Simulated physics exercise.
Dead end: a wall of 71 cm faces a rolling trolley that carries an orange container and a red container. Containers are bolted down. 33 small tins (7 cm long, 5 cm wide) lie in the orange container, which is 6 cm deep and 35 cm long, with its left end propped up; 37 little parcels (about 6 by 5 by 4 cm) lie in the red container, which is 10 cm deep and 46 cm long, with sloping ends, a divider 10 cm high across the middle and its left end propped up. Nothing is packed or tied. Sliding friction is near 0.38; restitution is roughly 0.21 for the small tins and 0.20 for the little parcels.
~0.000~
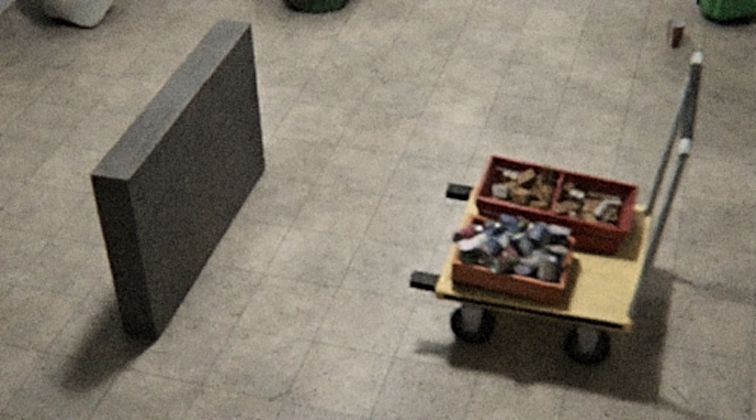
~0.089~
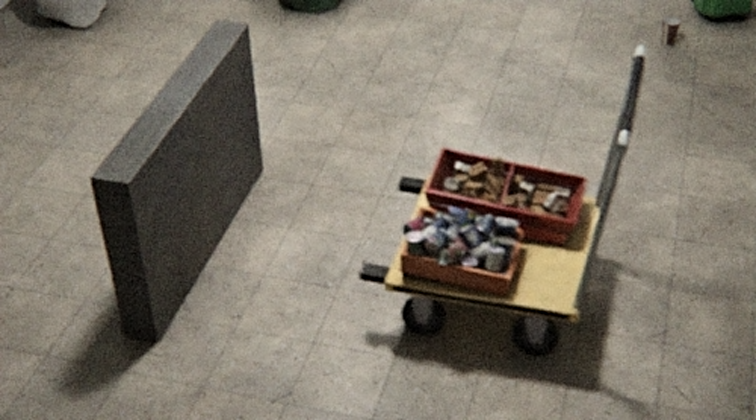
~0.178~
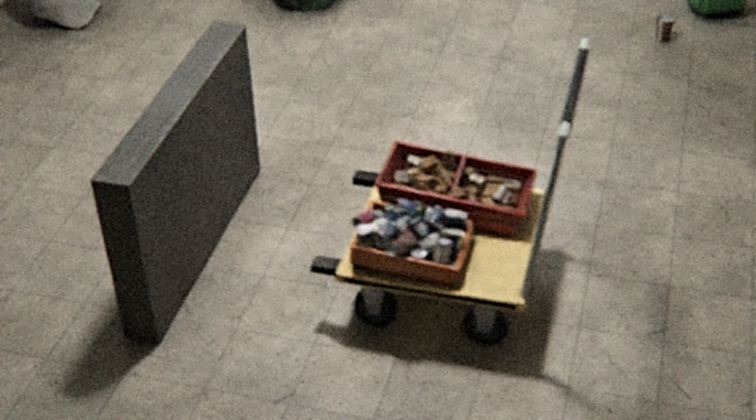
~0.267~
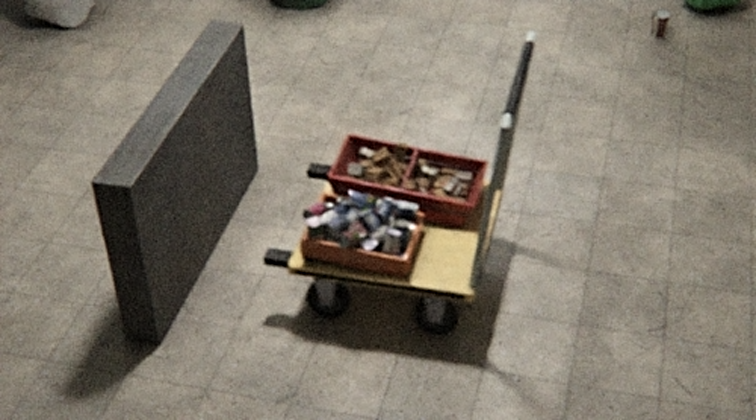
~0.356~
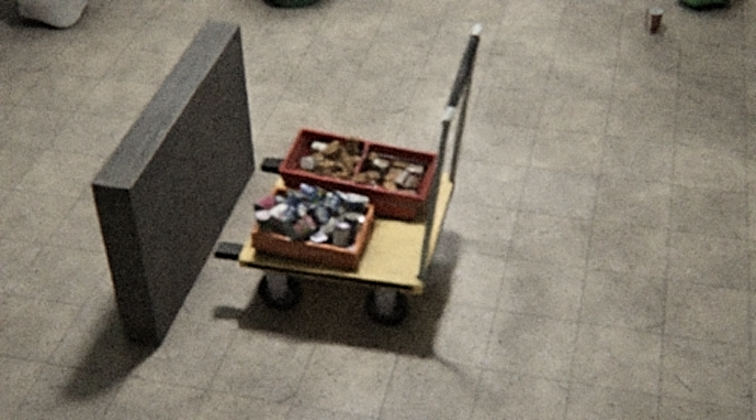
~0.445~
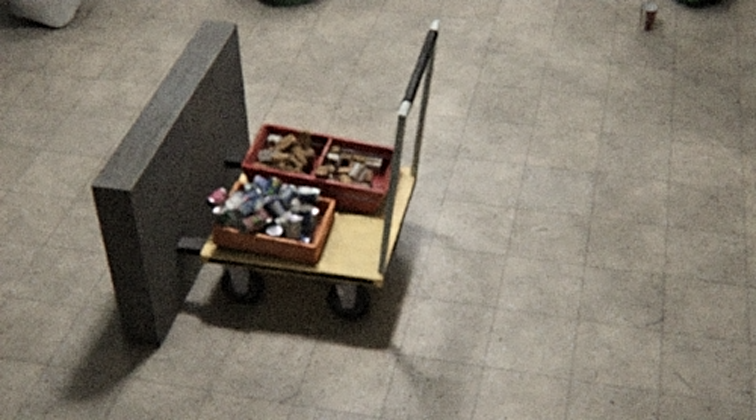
A yellow trolley with a tall handle at its right end rolls leftward across a grey tiled floor, seen from above, toward a dark upright slab. On its deck sit an orange container heaped with small tins and, behind it, a divided red container of little brown parcels. The camera shifts slightly as the trolley closes up to the slab, and the tins shift leftward in their container.
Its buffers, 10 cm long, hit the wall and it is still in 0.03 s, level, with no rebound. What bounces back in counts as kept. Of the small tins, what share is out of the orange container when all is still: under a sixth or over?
Out of the orange container go more than a sixth of the small tins.
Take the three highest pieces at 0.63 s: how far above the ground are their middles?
About 46 cm.
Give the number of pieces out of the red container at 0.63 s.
Out by then, roughly: Red container 0.
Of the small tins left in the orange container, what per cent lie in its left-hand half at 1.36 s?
Roughly 50 in a hundred.
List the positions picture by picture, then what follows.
In the first frame (each is followed by its nearest rim corner in this view; the camera moves round a little), orange container, (559, 286); red container, (627, 231); 86 cm short of the stop; none out.
In the second frame, orange container, (506, 277); red container, (574, 223); 68 cm short of the stop.
In the third frame, orange container, (454, 268); red container, (522, 214); 50 cm short of the stop.
In the fourth frame, orange container, (403, 259); red container, (472, 205); 32 cm short of the stop.
In the fifth frame, orange container, (352, 252); red container, (422, 198); 14 cm short of the stop.
In the sixth frame, orange container, (313, 246); red container, (383, 192); stopped; 1 out, the lowest tin at (217, 200).
After 0.51 s, orange container 30 in, 3 out and red container 37 in, 0 out.
After 0.63 s, orange container 25 in, 8 out and red container 37 in, 0 out.
After 0.86 s, orange container 22 in, 11 out and red container 37 in, 0 out.
When it is over (at 1.36 s), orange container 22 in, 11 out and red container 37 in, 0 out. Asked share, 11 of 33, 33 per cent.
